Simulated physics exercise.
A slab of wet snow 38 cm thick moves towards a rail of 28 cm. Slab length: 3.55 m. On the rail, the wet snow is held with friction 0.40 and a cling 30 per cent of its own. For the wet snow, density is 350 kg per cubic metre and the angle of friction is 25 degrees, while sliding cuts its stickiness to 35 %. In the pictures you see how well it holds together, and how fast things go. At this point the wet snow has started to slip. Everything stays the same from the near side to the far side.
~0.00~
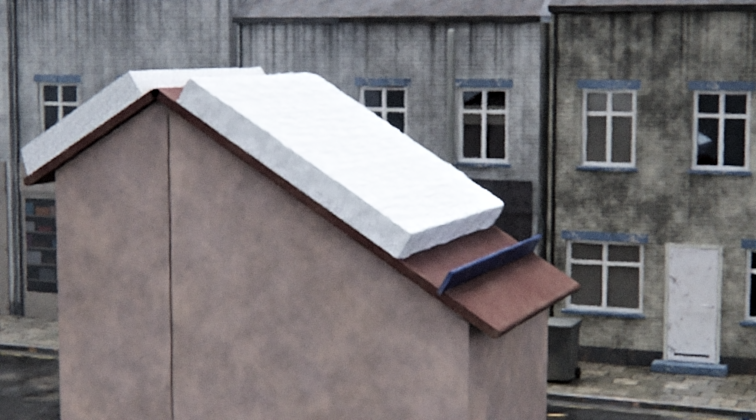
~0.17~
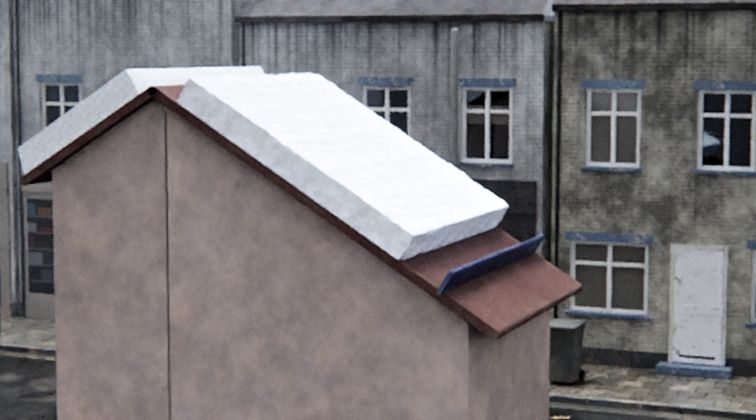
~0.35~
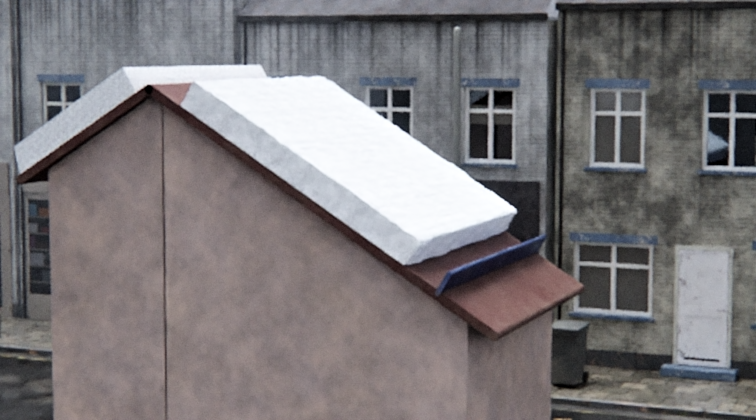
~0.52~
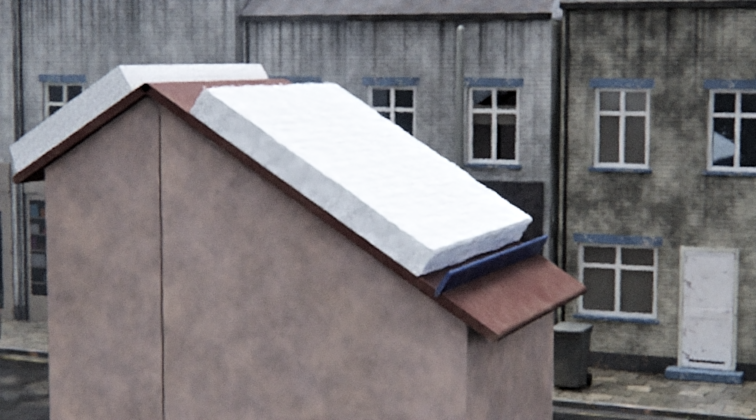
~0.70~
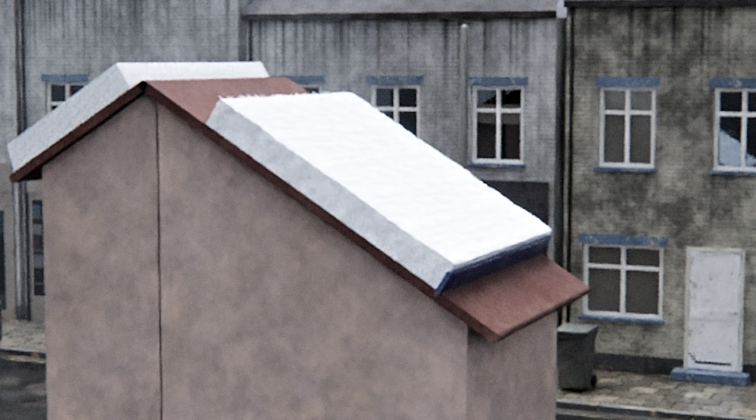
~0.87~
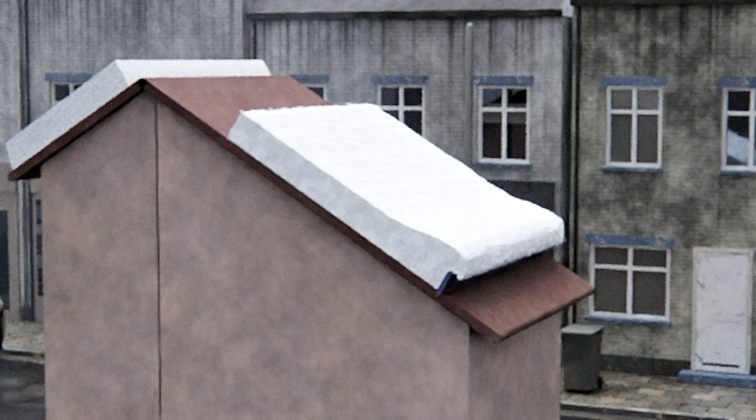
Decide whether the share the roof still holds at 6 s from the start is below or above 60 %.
Pretty clearly, it's south of 60 %.
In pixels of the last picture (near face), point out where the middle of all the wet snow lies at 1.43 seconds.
Roughly at (409, 244).
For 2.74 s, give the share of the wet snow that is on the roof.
I'd put it near 55 in a hundred.
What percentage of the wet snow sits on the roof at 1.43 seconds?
Roughly 90 percent at that moment.
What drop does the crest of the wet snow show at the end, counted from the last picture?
About 0.9 m.
By 1.43 s, 92 % of the snow is on the roof.
By 2.09 s, 66 % of the snow is on the roof.
By 2.74 s, 55 % of the snow is on the roof.
By 3.40 s, 52 % of the snow is on the roof.
By 6.00 s, at the end, 49 % of the snow is on the roof.
